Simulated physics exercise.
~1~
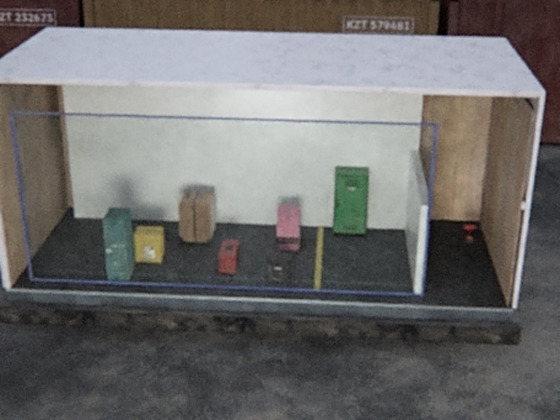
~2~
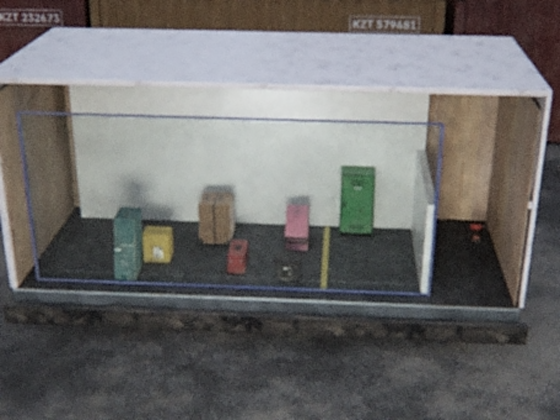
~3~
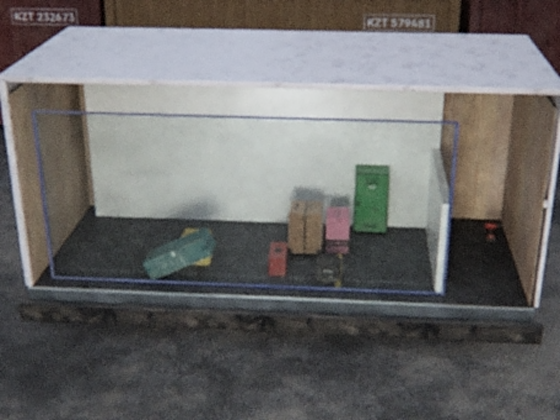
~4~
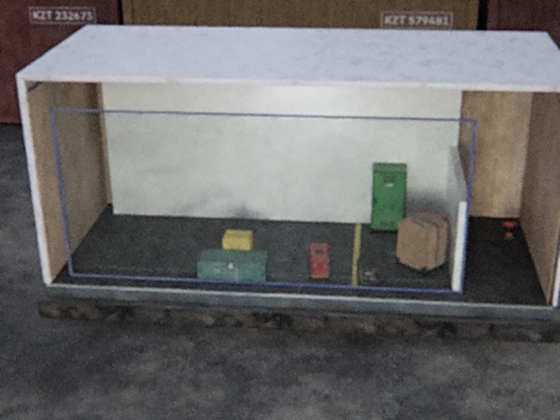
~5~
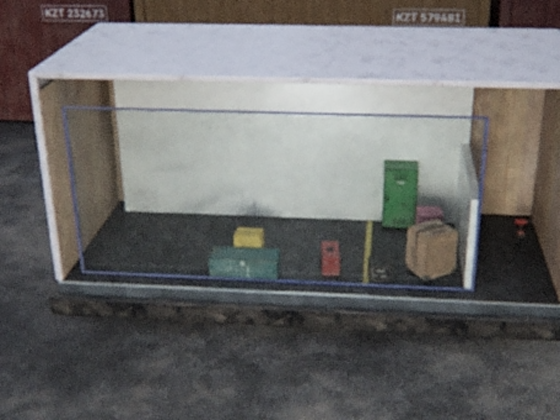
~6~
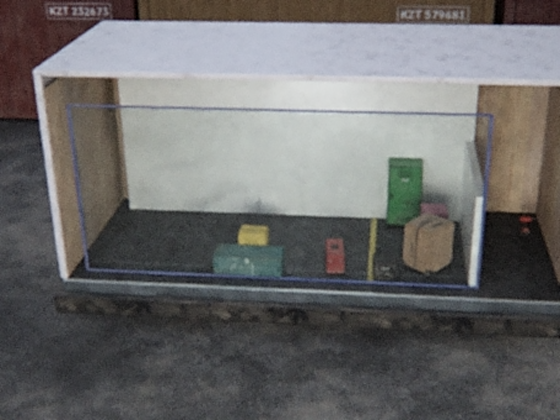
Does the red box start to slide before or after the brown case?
The red box starts to slide after the brown case, which is already shifting right while the red box still holds its place on the floor.
